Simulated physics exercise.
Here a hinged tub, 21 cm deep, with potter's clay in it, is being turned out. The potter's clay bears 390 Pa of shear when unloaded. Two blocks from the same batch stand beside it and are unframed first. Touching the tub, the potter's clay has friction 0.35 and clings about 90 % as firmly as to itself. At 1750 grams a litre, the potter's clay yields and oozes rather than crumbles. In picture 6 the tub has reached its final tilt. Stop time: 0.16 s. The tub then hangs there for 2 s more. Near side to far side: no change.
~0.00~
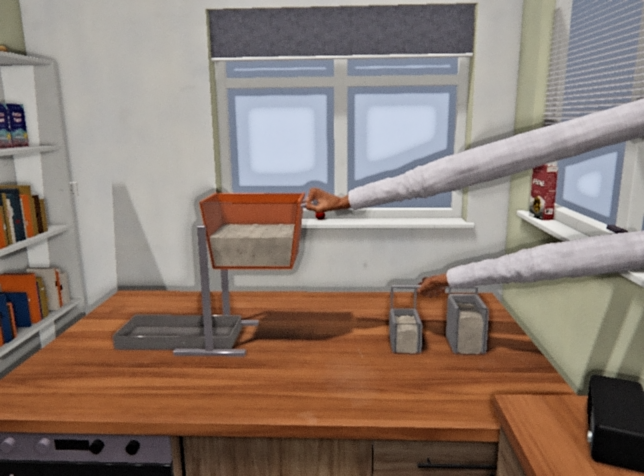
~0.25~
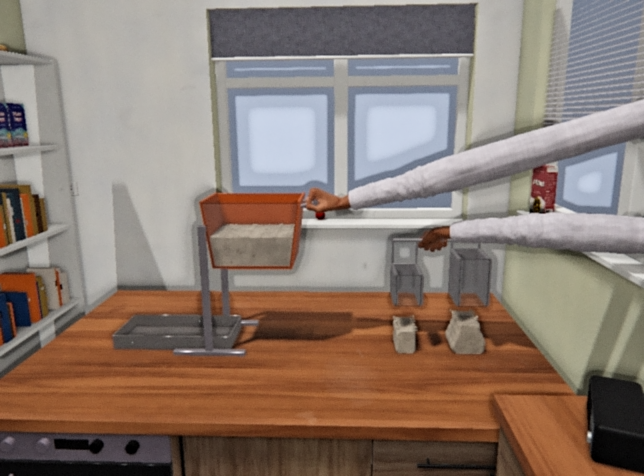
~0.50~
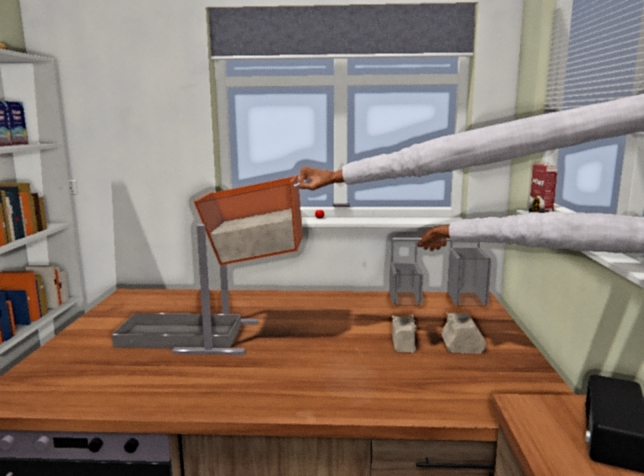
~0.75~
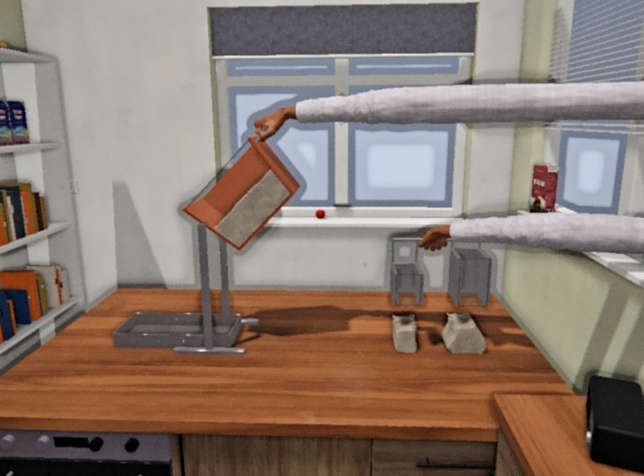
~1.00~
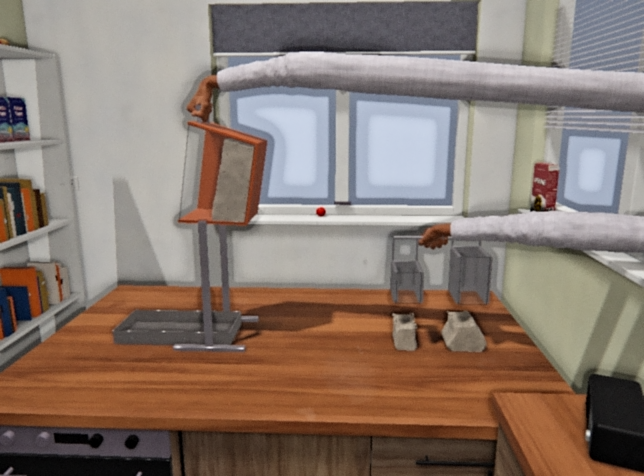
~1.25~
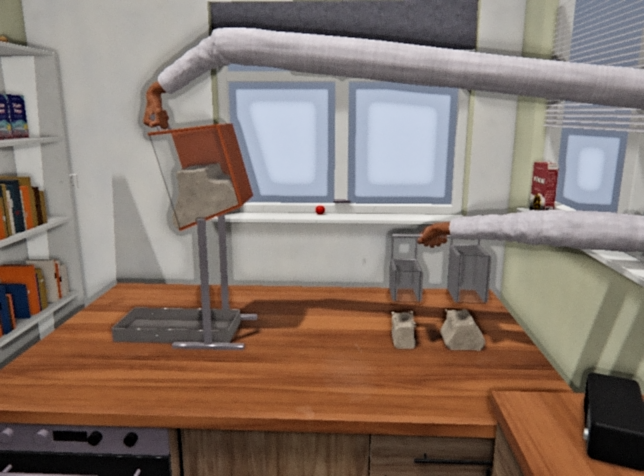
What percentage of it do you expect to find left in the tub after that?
About 35 percent is left in the tub.
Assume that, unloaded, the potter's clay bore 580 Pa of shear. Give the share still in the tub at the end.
That works out near 40 %.
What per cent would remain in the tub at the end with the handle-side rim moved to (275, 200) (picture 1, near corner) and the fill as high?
I'd say around 40 percent would remain in the tub at the end.
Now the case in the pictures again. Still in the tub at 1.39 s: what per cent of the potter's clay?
I'd put it close to 55 %.
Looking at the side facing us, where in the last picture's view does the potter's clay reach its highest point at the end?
On the near face, the top ends up close to (227, 194).
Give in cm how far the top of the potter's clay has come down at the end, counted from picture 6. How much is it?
Roughly 8 cm.
By 1.39 s, the tub is at 104 degrees and holds 53 %.
By 1.56 s, the tub is at 104 degrees and holds 36 %.
By 1.73 s, the tub is at 104 degrees and holds 35 %.
By 1.90 s, the tub is at 104 degrees and holds 35 %.
By 3.25 s, at the end, the tub is at 104 degrees and holds 35 %.
